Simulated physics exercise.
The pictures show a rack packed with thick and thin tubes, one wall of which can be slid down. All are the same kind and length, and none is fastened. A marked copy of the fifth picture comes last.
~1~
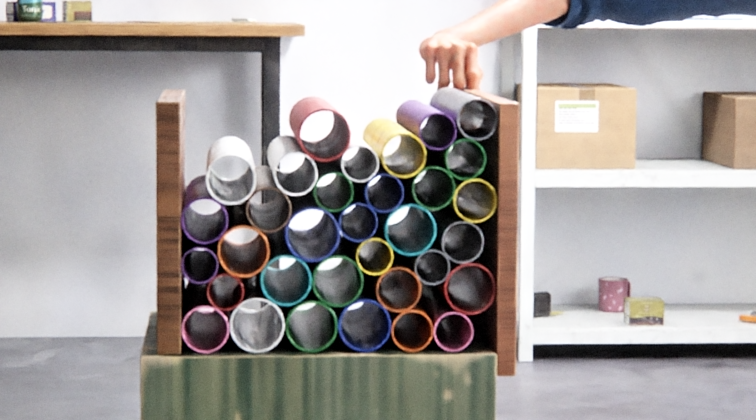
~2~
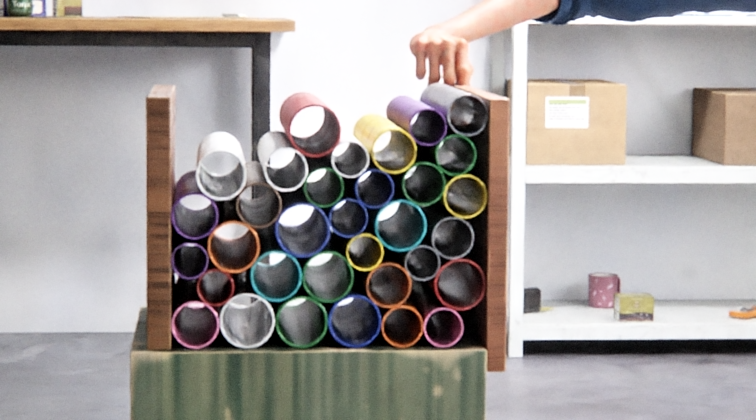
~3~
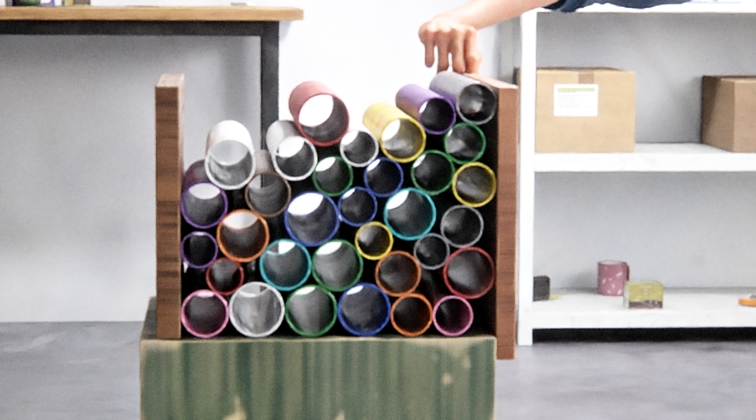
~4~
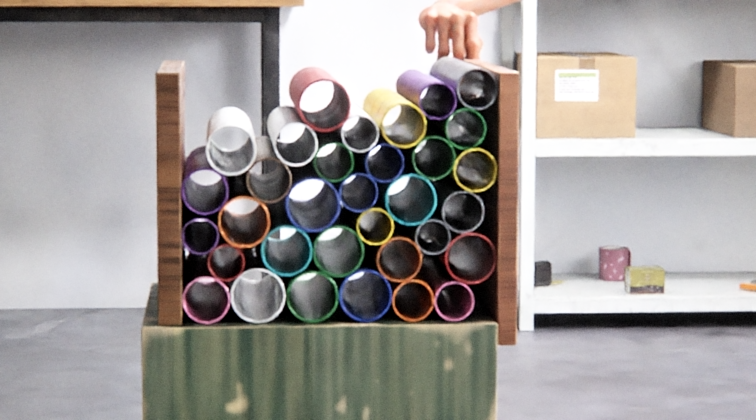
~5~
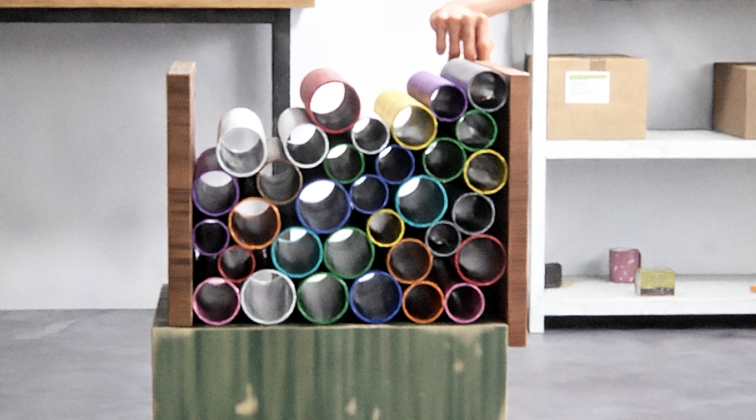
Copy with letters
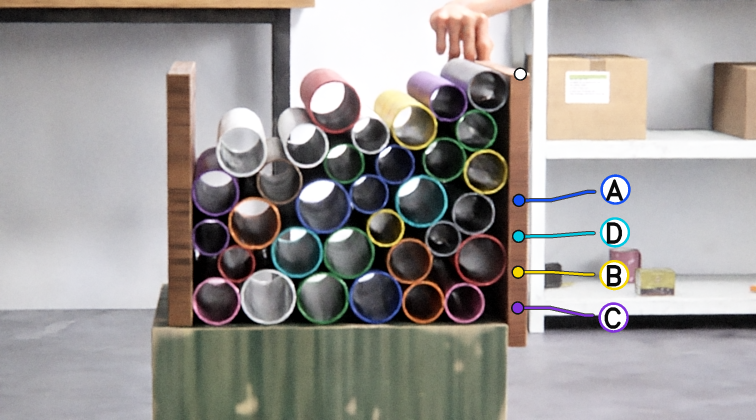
A hand stays by the right wall's top while the rack's stacked, colourful tubes remain still.
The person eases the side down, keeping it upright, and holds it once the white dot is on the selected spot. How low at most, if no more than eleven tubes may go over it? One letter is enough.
No lower than B.
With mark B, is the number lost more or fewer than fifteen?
Fewer than fifteen.
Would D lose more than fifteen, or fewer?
Fewer than fifteen.
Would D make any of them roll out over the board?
At D: Yes.
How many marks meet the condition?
Three of them.
On the copy, A at (519, 200); B at (518, 273); C at (518, 308); D at (518, 236); the white dot at (520, 74).
On B. First, top of the board (509, 160).
Then, top of the board (508, 257).
Finally, top of the board (507, 271), about five out over the board.
By contrast, A about four out over the board; C more than eleven out over the board; D about four out over the board.
